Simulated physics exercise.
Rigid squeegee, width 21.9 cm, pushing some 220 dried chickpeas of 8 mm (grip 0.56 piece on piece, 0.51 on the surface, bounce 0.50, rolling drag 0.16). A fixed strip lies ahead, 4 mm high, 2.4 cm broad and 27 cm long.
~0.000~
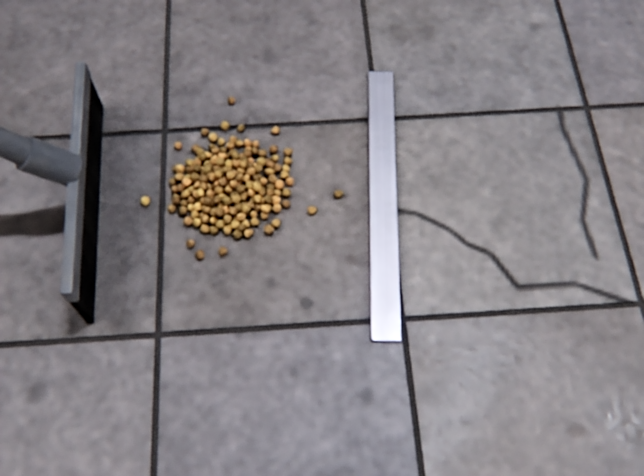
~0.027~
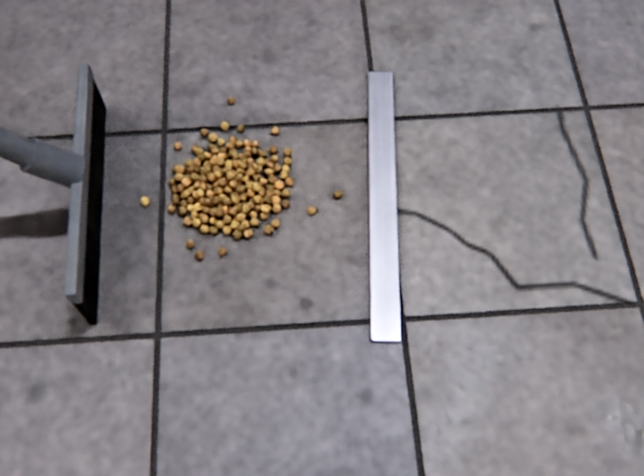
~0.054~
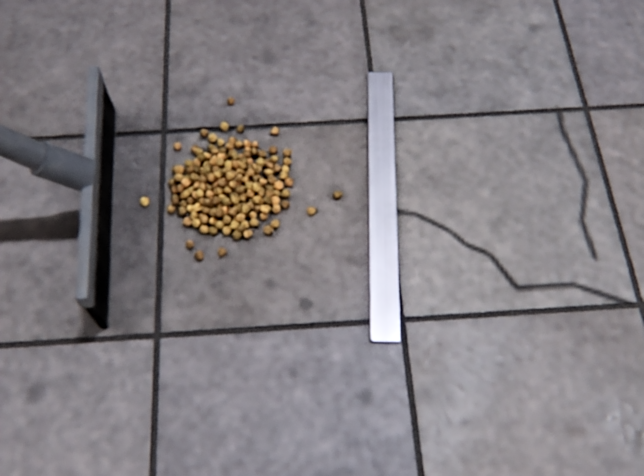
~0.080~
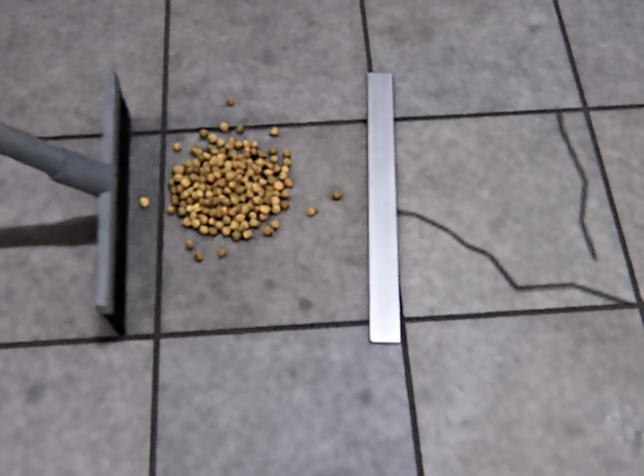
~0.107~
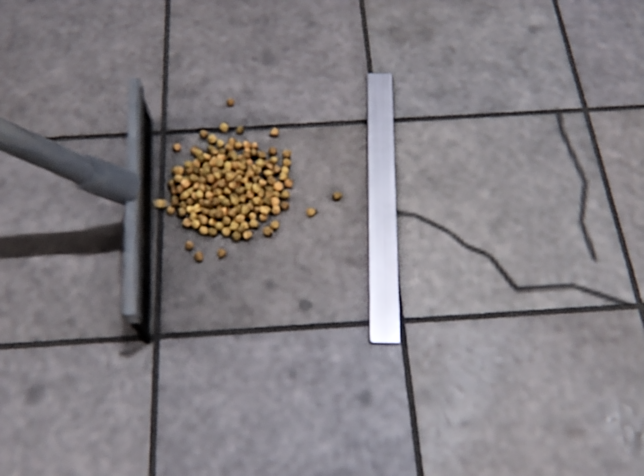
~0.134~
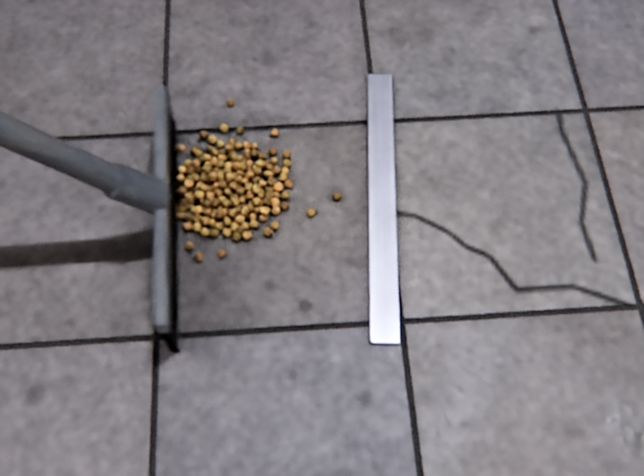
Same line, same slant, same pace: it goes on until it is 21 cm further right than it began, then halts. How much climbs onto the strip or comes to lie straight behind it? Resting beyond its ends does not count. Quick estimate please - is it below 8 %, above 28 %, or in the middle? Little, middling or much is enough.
My estimate is much, above 28 %.
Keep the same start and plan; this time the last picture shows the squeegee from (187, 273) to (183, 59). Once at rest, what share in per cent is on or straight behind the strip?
Above 40.
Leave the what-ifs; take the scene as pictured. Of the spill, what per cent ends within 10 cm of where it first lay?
About 10 per cent.
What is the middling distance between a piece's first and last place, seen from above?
Some 14 cm.
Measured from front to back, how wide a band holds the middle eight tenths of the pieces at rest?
20 cm.
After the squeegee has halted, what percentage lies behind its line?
It works out to roughly 0 per cent.
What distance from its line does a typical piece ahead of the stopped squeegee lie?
Some 3 cm from the line.
After 0.28 s, squeegee 20 cm from its start, spill 17 cm wide; elsewhere 100 %.
Then, at 0.42 s, squeegee 23 cm from its start, spill 22 cm wide; on or straight behind the strip 35 %, elsewhere 65 %.
Then, at 0.55 s, squeegee 23 cm from its start, spill 23 cm wide; on or straight behind the strip 40 %, elsewhere 60 %.
In the end, at 1.0 s, on or straight behind the strip 40 %, elsewhere 60 %.
